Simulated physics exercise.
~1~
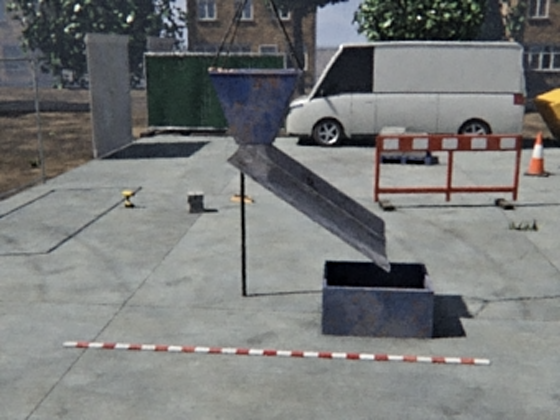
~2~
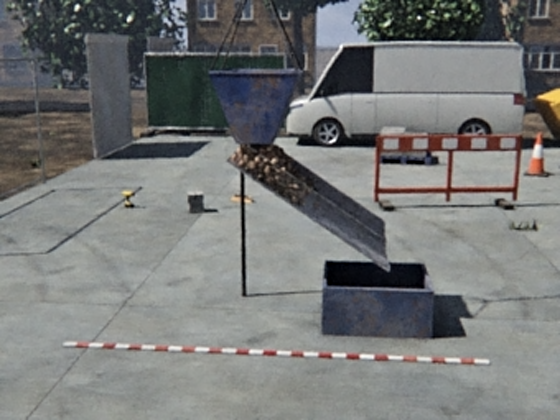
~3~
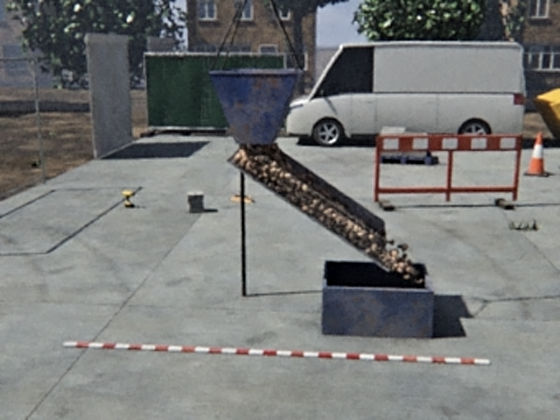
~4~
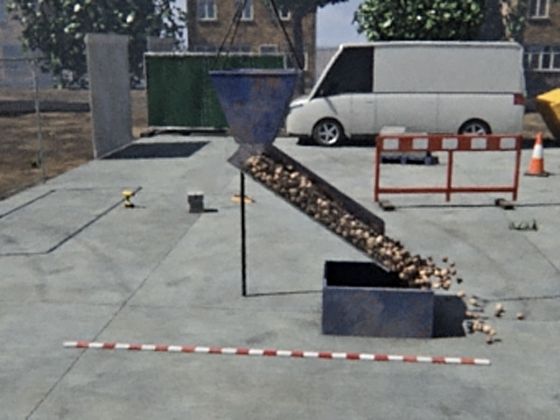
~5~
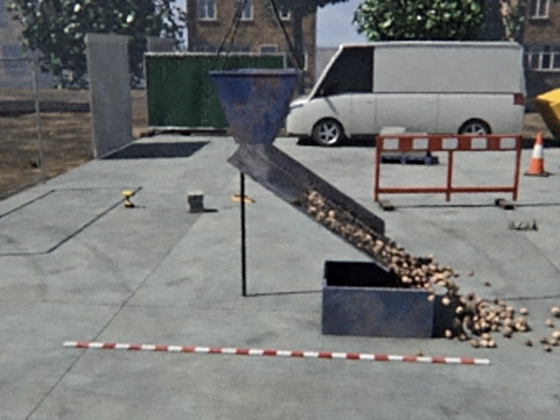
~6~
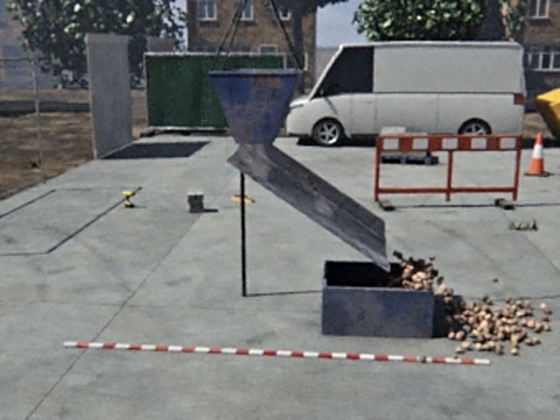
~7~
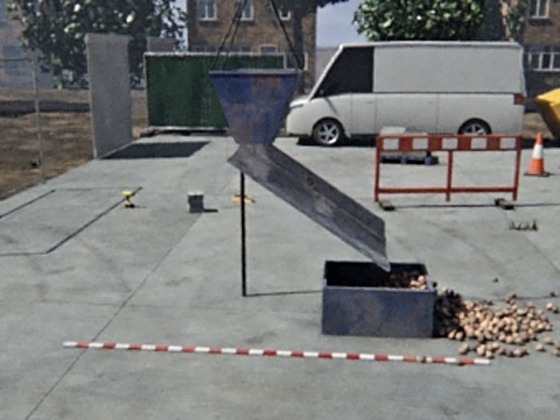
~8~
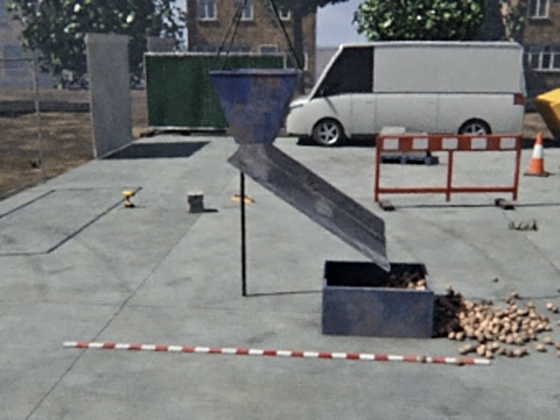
A paved yard is seen from a fixed, slightly raised view, with a white van, a green container, trees and a red and white barrier behind. A dark blue skip hangs left of centre above a steel slide sloping down to the right towards an open blue bin, and a red and white striped pole lies in front. Brown stones drop from the skip and stream down the slide. They pour into the bin, and some spill over its right side. The slide empties, leaving most stones in the bin and a smaller heap lying still on the ground to its right.
